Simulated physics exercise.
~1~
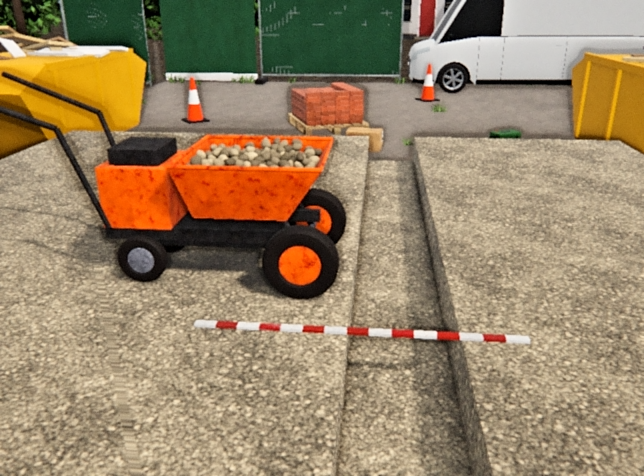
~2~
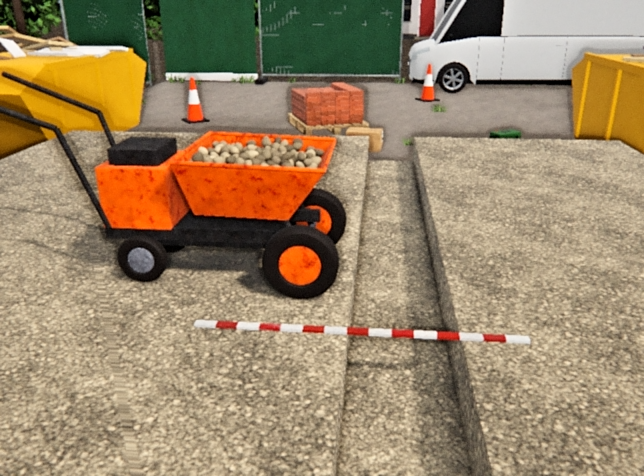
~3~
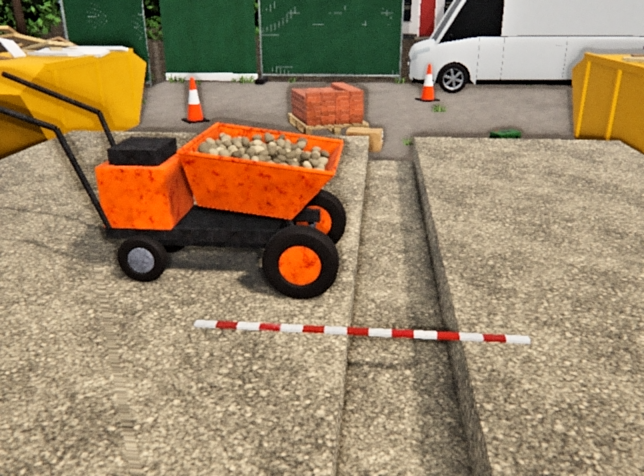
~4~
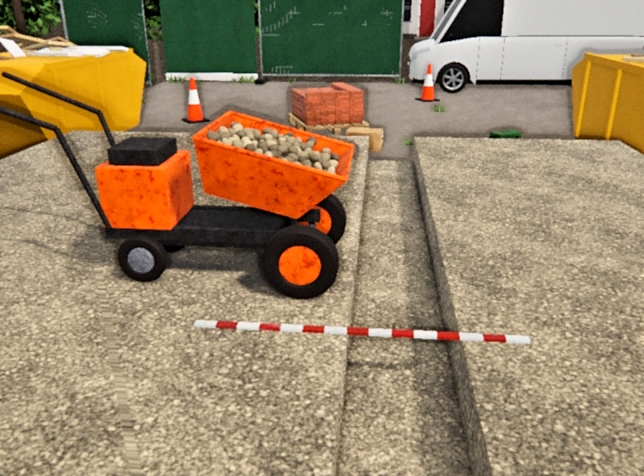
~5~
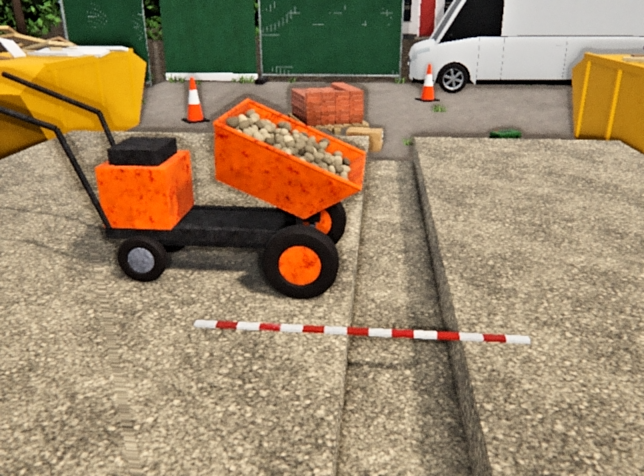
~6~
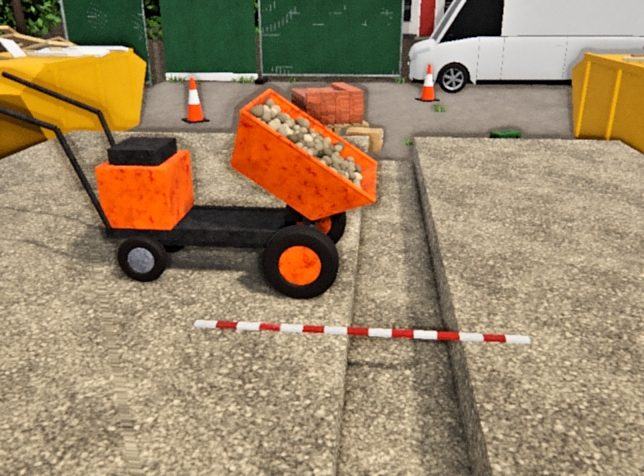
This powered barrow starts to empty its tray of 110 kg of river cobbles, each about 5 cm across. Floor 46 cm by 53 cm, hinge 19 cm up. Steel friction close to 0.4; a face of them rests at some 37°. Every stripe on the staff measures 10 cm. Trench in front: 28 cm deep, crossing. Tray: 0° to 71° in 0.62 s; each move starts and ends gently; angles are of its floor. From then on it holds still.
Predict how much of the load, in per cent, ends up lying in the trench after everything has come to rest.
Roughly 57 per cent of it.
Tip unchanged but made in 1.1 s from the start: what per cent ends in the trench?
It would be near 75 per cent.
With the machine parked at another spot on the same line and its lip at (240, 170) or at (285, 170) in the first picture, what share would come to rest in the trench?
I'd say some 95 per cent and some 90 per cent.
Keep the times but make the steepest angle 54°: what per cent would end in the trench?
Then close to 30 per cent.
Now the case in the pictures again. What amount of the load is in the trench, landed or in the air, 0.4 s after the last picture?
I'd put it near 25 per cent.
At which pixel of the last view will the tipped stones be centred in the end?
About (440, 304).
Then, 0.2 s after the last picture the floor is at 59°, 100 % in the tray; the foremost stones are at (386, 203).
Then, 0.4 s after the last picture the floor is at 71°, 68 % in the tray, 24 % in the trench, 8 % past the trench; the foremost stones are at (466, 272).
Then, 0.8 s after the last picture the floor is at 71°, 18 % in the tray, 39 % in the trench, 43 % past the trench; the foremost stones are at (617, 281).
Then, 2.7 s after the last picture the floor is at 71°, 0 % in the tray, 57 % in the trench, 43 % past the trench; the foremost stones are past the picture's edge.
